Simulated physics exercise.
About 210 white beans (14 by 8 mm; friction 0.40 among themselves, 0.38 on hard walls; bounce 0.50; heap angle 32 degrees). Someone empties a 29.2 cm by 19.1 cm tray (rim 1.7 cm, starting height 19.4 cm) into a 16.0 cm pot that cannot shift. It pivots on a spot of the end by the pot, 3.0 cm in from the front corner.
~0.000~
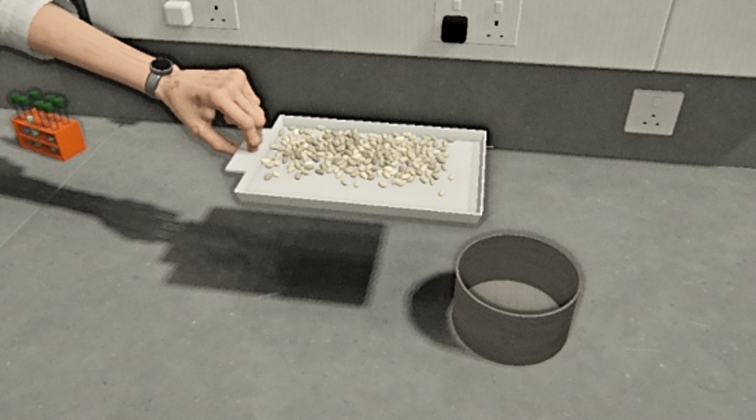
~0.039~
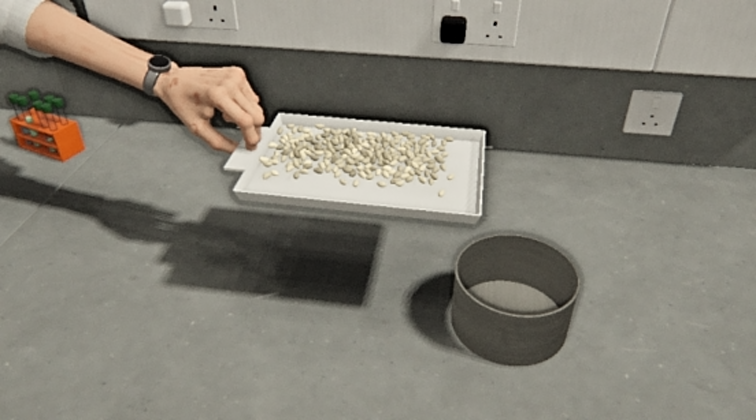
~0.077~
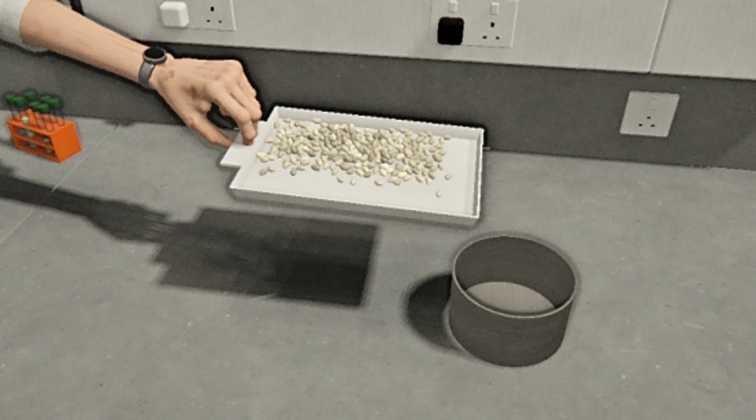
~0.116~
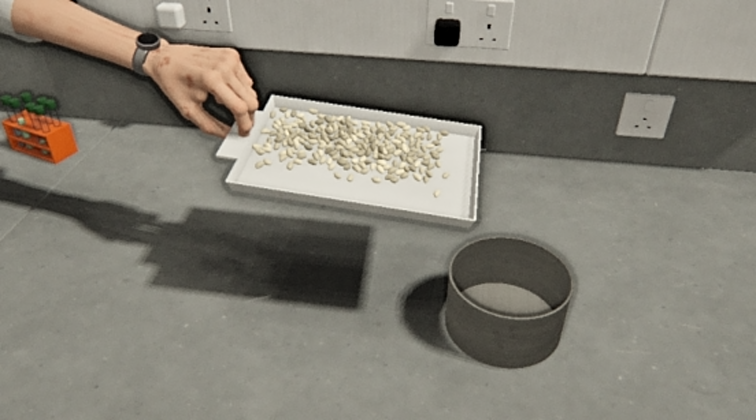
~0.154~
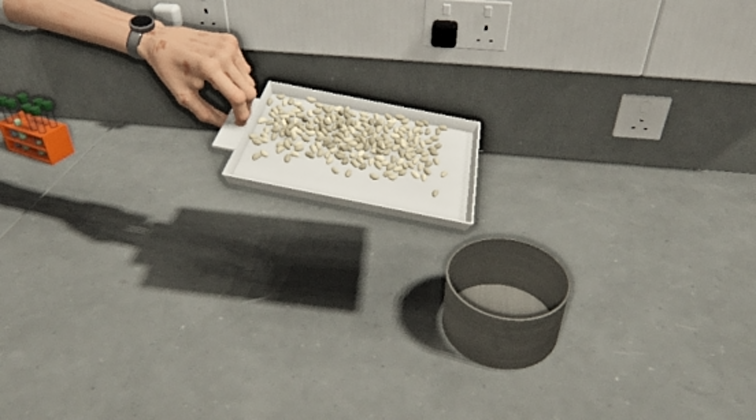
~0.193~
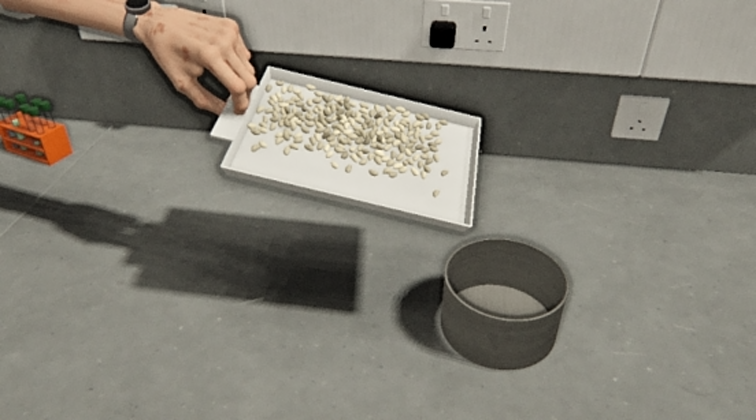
White tray of pale beans tilting down to the right, a hand raising its left end above a grey worktop beside a dark round pot.
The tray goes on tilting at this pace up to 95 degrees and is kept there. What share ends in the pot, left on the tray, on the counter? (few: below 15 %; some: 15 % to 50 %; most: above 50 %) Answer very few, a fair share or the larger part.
Pot: A fair share, tray: Very few, counter: The larger part.
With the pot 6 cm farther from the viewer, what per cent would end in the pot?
Then about 0 per cent.
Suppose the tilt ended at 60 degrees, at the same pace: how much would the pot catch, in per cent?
It would be near 30 per cent.
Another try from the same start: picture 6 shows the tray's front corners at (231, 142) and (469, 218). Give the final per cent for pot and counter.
Pot 65, counter 35.
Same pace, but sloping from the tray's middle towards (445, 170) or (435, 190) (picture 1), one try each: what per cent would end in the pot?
Some 30 and 85 per cent.
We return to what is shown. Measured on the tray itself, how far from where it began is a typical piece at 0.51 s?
Some 9 cm.
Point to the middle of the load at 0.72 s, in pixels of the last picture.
Around (474, 267).
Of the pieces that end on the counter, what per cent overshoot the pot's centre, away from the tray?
About 70 per cent.
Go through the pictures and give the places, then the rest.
Tray tilt 0 degrees, front corners at (240, 189) and (477, 212); middle of the pieces at (357, 157); pot at (518, 272), in the first frame.
Tray tilt 1 degrees, front corners at (239, 188) and (476, 212); middle of the pieces at (355, 156), in the second frame.
Tray tilt 3 degrees, front corners at (235, 185) and (474, 214), lowest corner right front; middle of the pieces at (353, 153), in the third frame.
Tray tilt 7 degrees, front corners at (231, 179) and (471, 217), lowest corner right front; middle of the pieces at (350, 147), in the fourth frame.
Tray tilt 11 degrees, front corners at (228, 172) and (469, 220), lowest corner right front; middle of the pieces at (348, 140), in the fifth frame.
Tray tilt 16 degrees, front corners at (227, 164) and (467, 222), lowest corner right front; middle of the pieces at (348, 133); pot at (506, 276). The tray's pace is about 120 degrees a second, in the sixth frame.
After 0.51 s, tilt 55 degrees; the tray holds 100 %, the pot 0 %.
After 0.72 s, tilt 81 degrees; the tray holds 30 %, the pot 5 %.
Then, at 1.05 s, tilt 95 degrees; the tray holds 0 %, the pot 40 %.
At rest (2.4 s), pot 40 %, tray 0 %, counter 60 %.
